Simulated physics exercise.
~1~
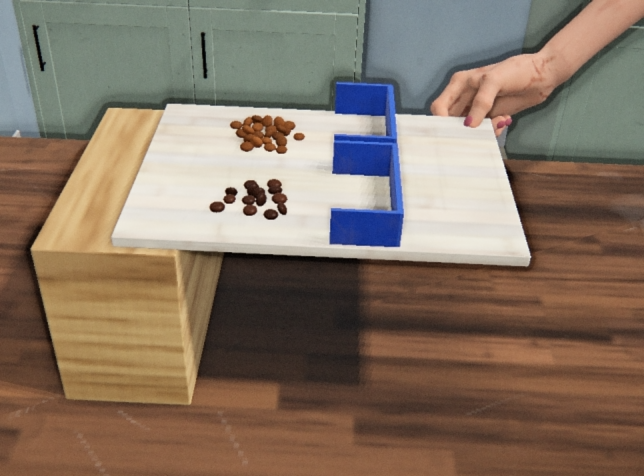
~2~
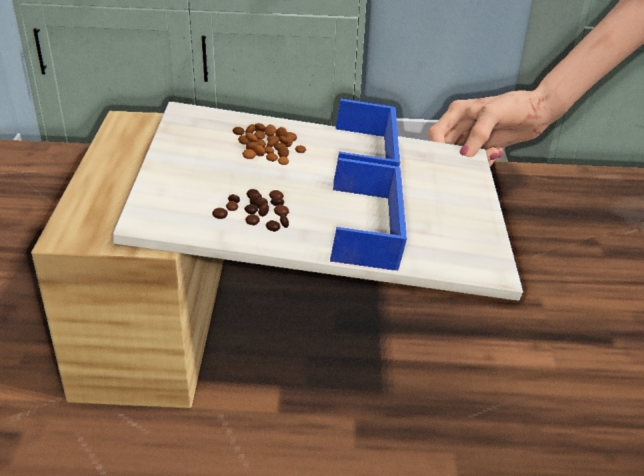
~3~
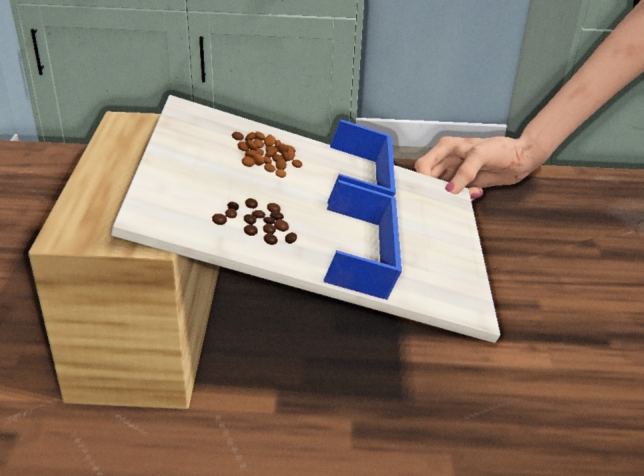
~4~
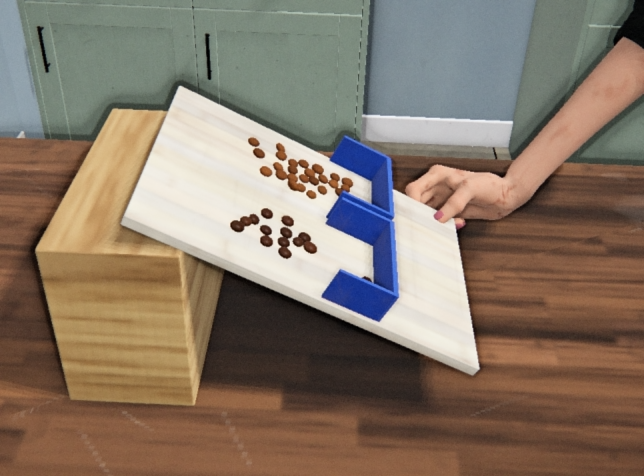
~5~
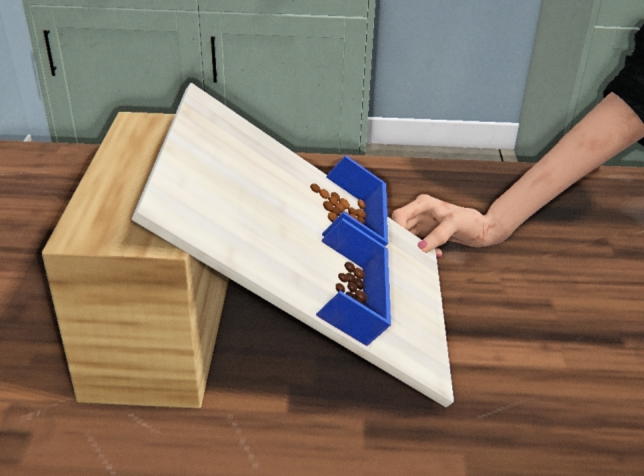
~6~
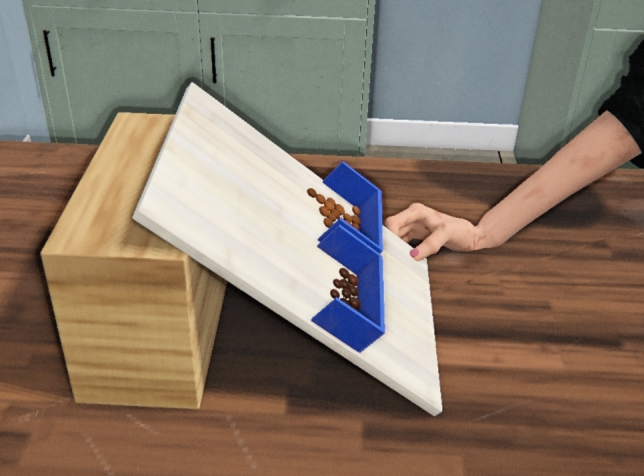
White board tilting down at the right in a hand, two piles of brown beans sliding and gathering against blue barriers.
